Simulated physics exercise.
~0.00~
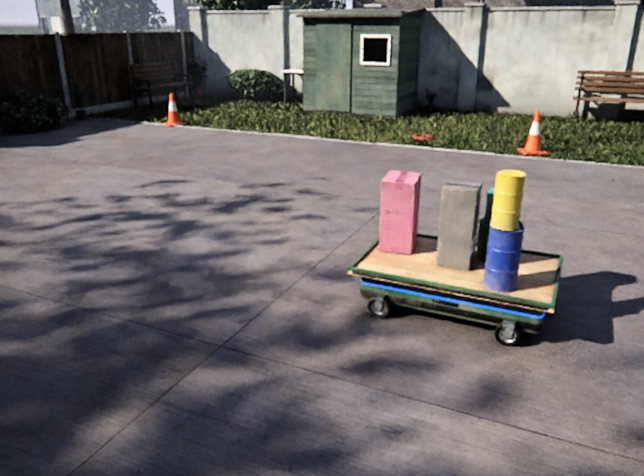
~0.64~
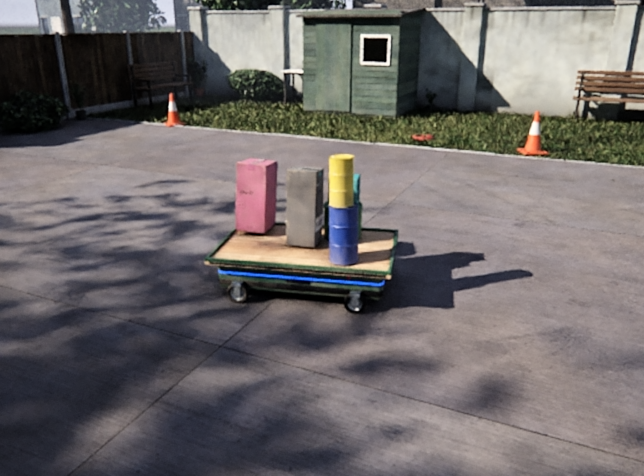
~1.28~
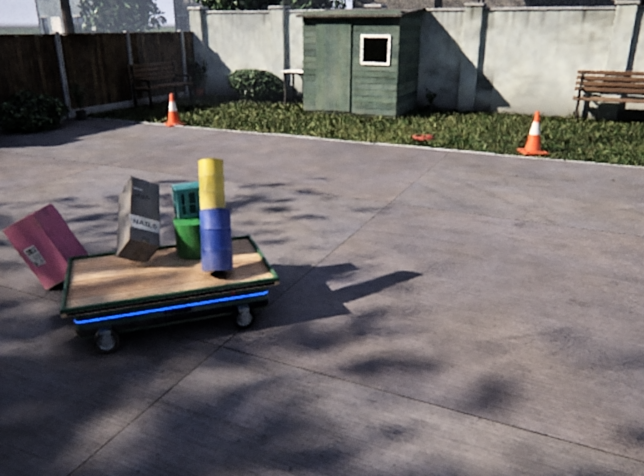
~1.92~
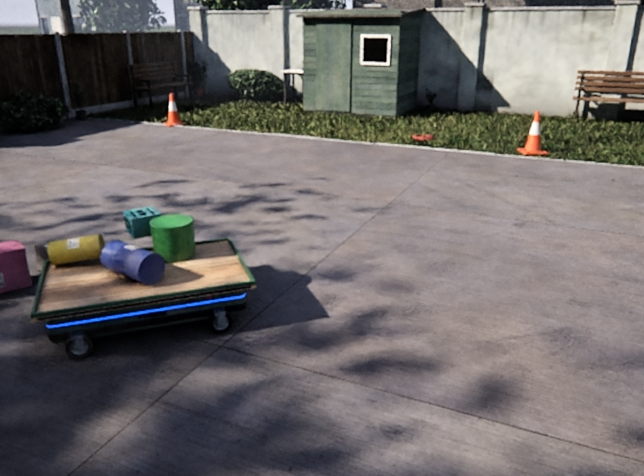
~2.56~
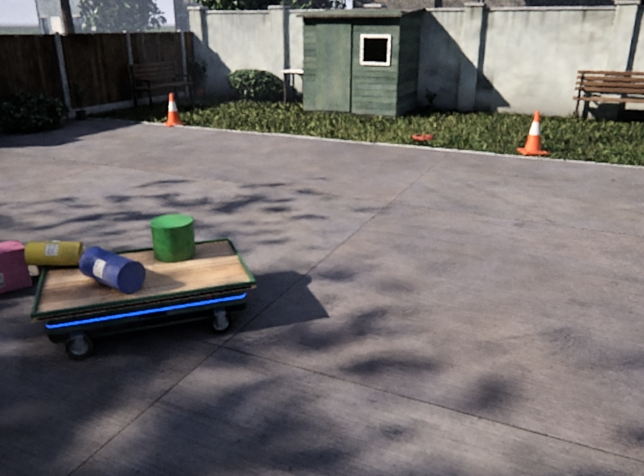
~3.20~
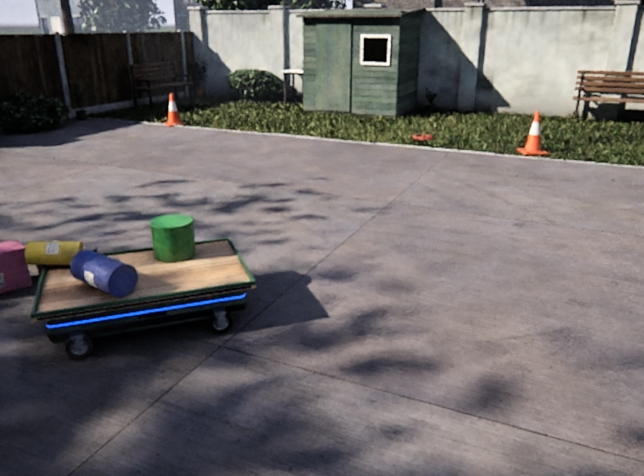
At first, a low, flat cart rolls left across a paved yard, carrying a pink box, a grey box and a yellow canister stacked on a blue one. As it swings round, a turquoise crate comes into view on top of a green pail, while the pink box tumbles off the left side and the grey box tips steeply. The cart stops, the canisters topple, and the crate drops behind it. The grey box goes over the edge and out of sight. Finally, the blue and yellow canisters lie on their sides aboard, beside the upright green pail.
